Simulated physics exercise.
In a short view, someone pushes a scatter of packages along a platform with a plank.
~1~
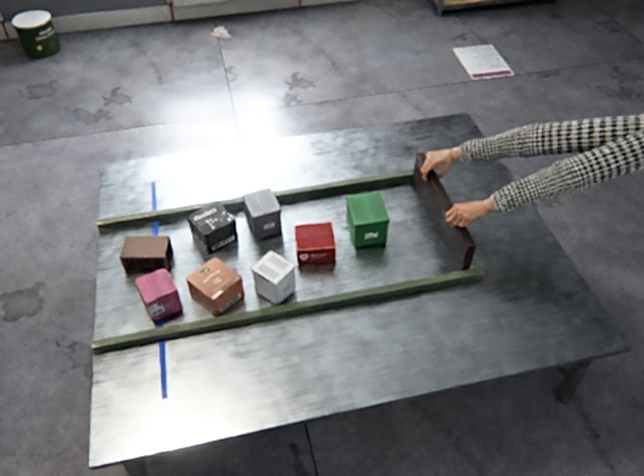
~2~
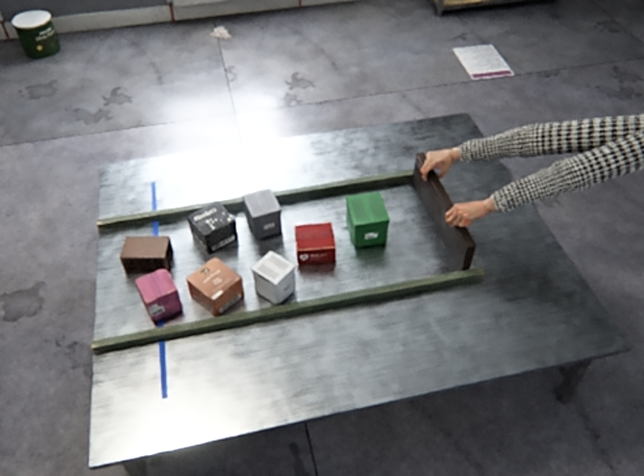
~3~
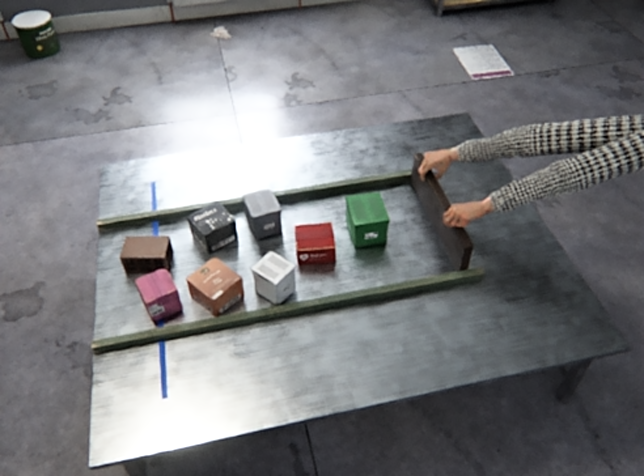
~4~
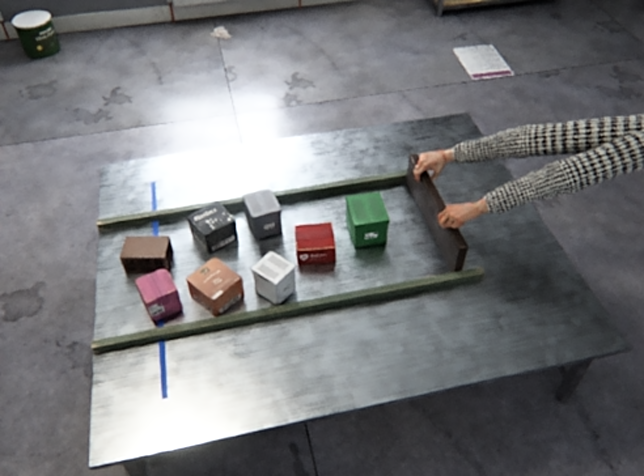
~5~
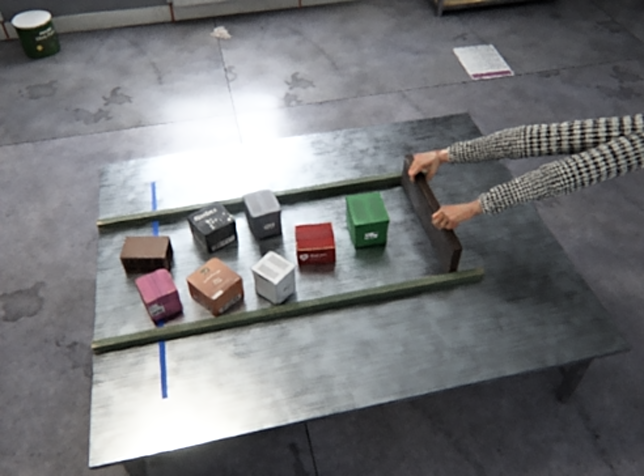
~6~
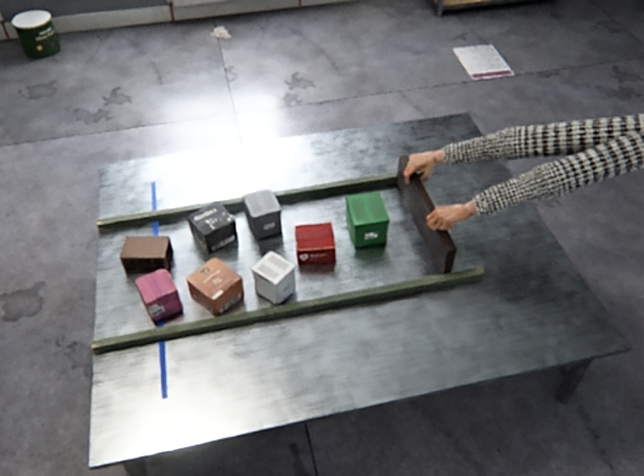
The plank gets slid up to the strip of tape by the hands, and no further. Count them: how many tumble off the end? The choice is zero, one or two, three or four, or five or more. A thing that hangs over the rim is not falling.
The fall count stops at one or two.
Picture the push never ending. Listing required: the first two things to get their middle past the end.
That'd be the brown crate, followed by the pink box.
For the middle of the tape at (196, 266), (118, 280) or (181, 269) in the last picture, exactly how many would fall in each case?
In order: 0, 5 and 1.
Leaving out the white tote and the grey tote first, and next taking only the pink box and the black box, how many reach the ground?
The number is 1 for the first case and 1 for the second.
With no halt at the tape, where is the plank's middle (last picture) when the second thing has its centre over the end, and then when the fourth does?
Near (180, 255) first, near (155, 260) second.
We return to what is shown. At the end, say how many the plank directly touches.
3 in contact.
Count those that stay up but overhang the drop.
The total would be 3.
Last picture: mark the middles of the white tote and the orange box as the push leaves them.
First (141, 296), then (105, 315).
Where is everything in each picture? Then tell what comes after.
The first picture shows brown crate (147, 254); pink box (159, 295); orange box (216, 287); plank (441, 210); tape (158, 273).
The second picture shows pink box (159, 295); white tote (275, 280).
The third picture shows orange box (216, 287); plank (439, 210).
The fourth picture shows brown crate (148, 255); black box (213, 227).
The fifth picture shows pink box (159, 295); green tote (367, 220).
The sixth picture shows brown crate (148, 255); pink box (159, 295); orange box (216, 287); plank (424, 213); tape (158, 273).
Early on, none off yet; brown crate at rest near (148, 255); pink box at rest near (159, 295); orange box at rest near (216, 287).
Finally, the number that fall off is one or two; lost, pink box and brown crate.
